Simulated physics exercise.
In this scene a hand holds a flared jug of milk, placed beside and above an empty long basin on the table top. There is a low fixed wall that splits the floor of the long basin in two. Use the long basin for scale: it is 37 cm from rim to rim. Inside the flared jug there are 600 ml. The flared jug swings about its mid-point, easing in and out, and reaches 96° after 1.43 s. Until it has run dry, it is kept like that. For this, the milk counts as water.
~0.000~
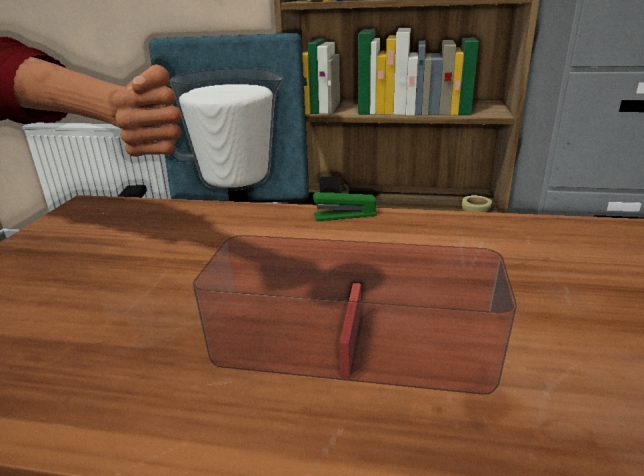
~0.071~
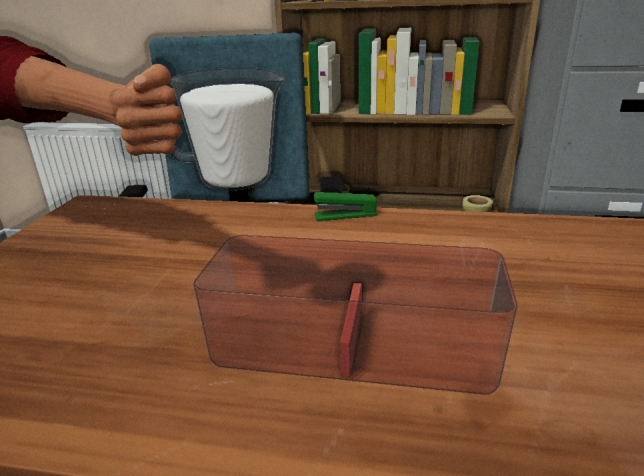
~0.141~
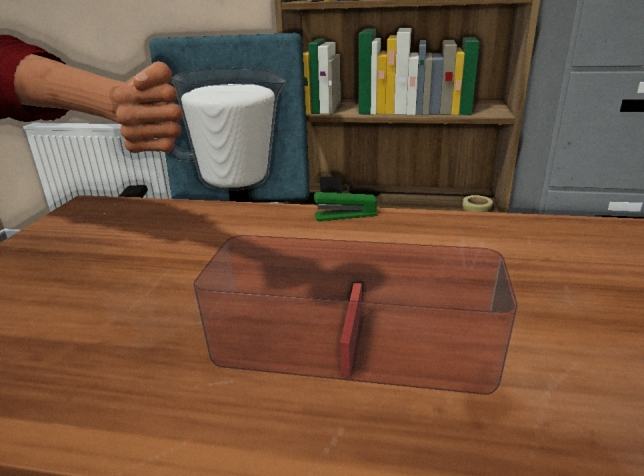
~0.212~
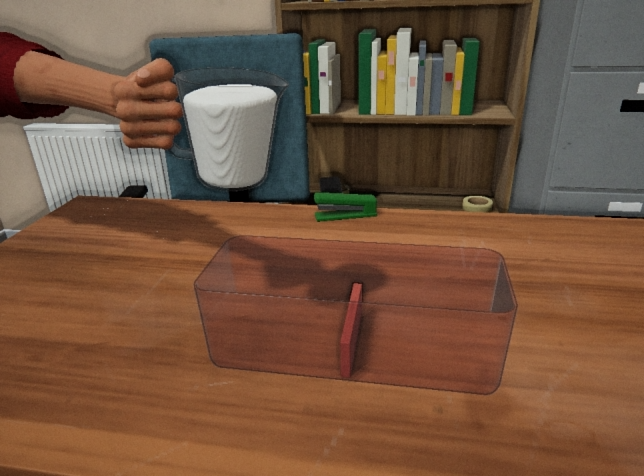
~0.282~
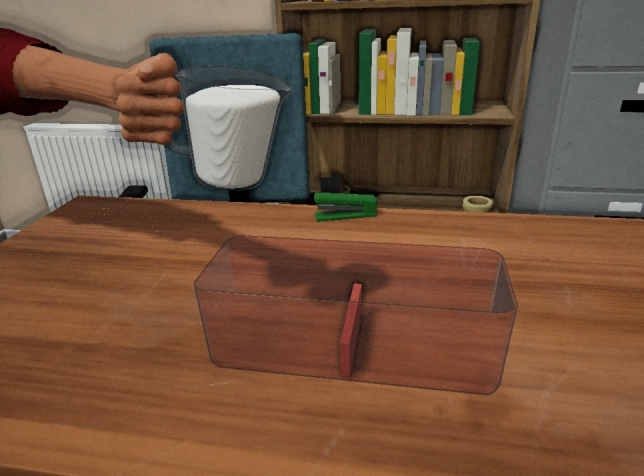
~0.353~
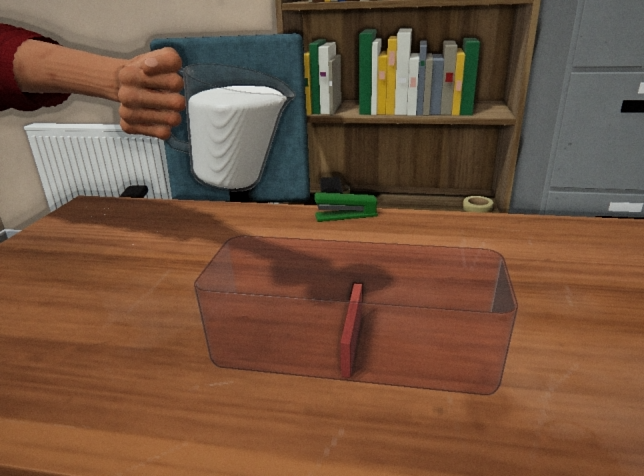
A hand held a clear jug of milk above an empty, see-through red basin with a low divider on a wooden table, then slowly tilted the jug slightly to the right.
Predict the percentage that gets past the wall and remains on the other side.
The other side holds about 82 % in the end.
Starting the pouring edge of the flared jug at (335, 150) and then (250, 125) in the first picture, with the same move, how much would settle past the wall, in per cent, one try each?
Some 100 and 5 per cent, in that order.
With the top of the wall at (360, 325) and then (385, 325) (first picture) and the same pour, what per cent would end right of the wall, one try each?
Around 70 and 10 percent, in that order.
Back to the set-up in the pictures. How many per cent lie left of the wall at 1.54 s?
Around 12 in a hundred.
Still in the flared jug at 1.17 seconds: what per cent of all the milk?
Around 28 in a hundred.
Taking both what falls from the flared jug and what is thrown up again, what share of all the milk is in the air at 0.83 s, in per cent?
Near 18 per cent at that moment.
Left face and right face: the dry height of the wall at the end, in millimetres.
On the left it's about 50 mm; on the right, about 34 mm.
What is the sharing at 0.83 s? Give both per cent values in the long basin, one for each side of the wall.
Left roughly 1, right roughly 5.
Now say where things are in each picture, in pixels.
In the first picture, it leans 0°; its right rim is at (282, 78); the milk meets the walls at (186, 92) and (272, 93); the long basin's rim runs from (211, 261) to (508, 280); the wall's top is at (351, 311).
In the second picture, it leans 1°; its right rim is at (284, 79); the milk meets the walls at (187, 92) and (273, 93).
In the third picture, it leans 2°; its right rim is at (285, 81); the milk meets the walls at (188, 92) and (274, 94).
In the fourth picture, it leans 5°; its right rim is at (288, 84); the milk meets the walls at (189, 92) and (277, 94).
In the fifth picture, it leans 9°; its right rim is at (291, 89); the milk meets the walls at (191, 94) and (281, 95).
In the sixth picture, it leans 14°; its right rim is at (295, 95); the milk meets the walls at (195, 94) and (287, 96).
Then, 0.83 s in, the tilt is 60° and 77 per cent is still to pour, 1 is left of the wall and 5 right of it.
Then, 1.17 s in, the tilt is 89° and 29 per cent is still to pour, 2 is left of the wall and 48 right of it.
Then, 1.54 s in, the tilt is 96° and 2 per cent is still to pour, 12 is left of the wall and 81 right of it.
Then, 1.93 s in, the tilt is 96° and 0 per cent is still to pour, 17 is left of the wall and 82 right of it.
Finally, 17 per cent lies left of the wall, 82 right of it and 1 outside.
